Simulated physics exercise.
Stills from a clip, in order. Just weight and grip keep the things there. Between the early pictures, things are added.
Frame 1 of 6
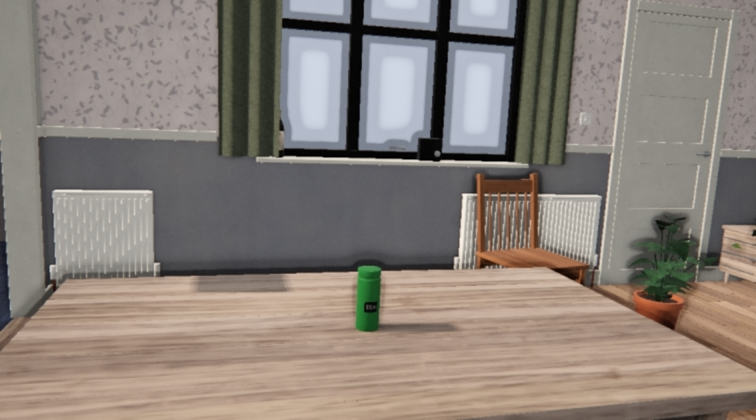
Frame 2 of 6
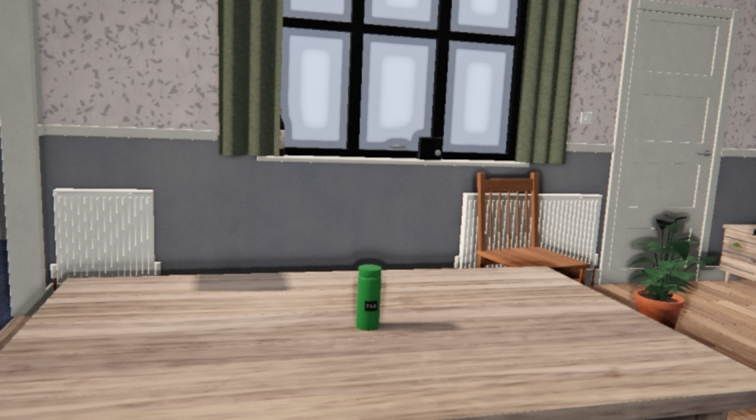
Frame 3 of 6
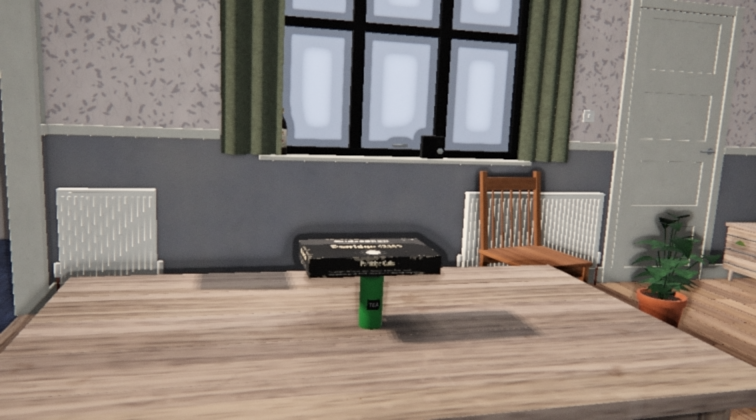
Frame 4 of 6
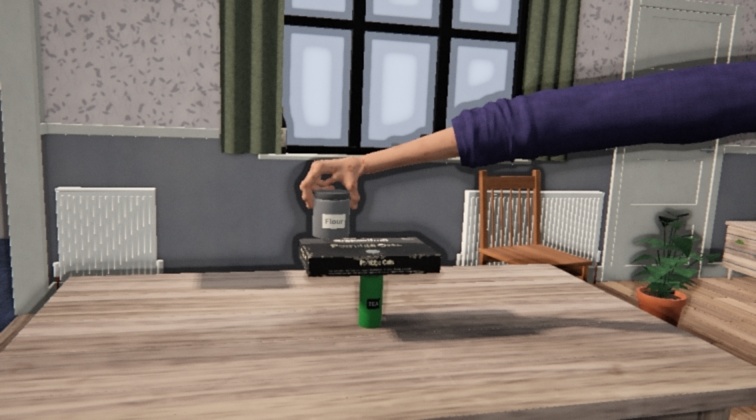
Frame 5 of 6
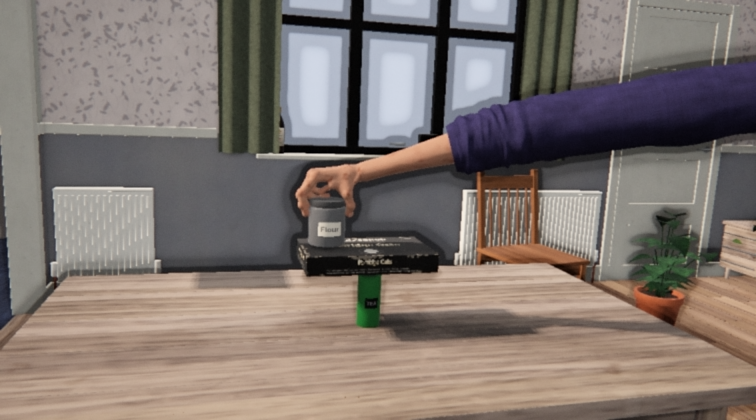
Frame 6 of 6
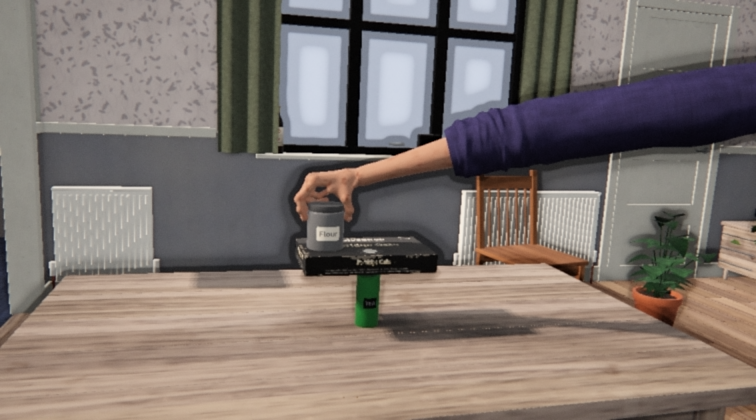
On a wooden table, a black packet appears atop a green bottle, and a hand lowers a grey jar onto its left side.
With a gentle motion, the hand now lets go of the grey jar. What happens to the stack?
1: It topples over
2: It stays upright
(1) It topples over.
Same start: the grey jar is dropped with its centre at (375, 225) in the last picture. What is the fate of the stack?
Result: The stack stays stable.
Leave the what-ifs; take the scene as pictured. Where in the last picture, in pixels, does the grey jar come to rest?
Roughly pixel (237, 321) in the last picture.
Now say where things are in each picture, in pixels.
In the first picture, the last thing is not in view yet.
In the second picture, the last thing is not in view yet.
In the third picture, the last thing is not in view yet; black packet (367, 256).
The fourth picture shows still above its spot; grey jar (332, 213); black packet (367, 255).
The fifth picture shows still above its spot; grey jar (327, 222); black packet (365, 255).
The sixth picture shows set down, still held; grey jar (326, 226); black packet (364, 255).
Then, 0.40 s later than the last frame, grey jar now fallen; black packet tilted by 52°.
Then, 0.50 s later than the last frame, black packet tilted by 68°.
Then, 0.80 s later than the last frame, black packet now fallen; green shaker tilted by 44°.
Then, 0.90 s later than the last frame, green shaker now fallen.
When it is over, fallen, black packet, grey jar and green shaker. End places, in pixels of the last picture, grey jar near (237, 321). The stack loses its balance.
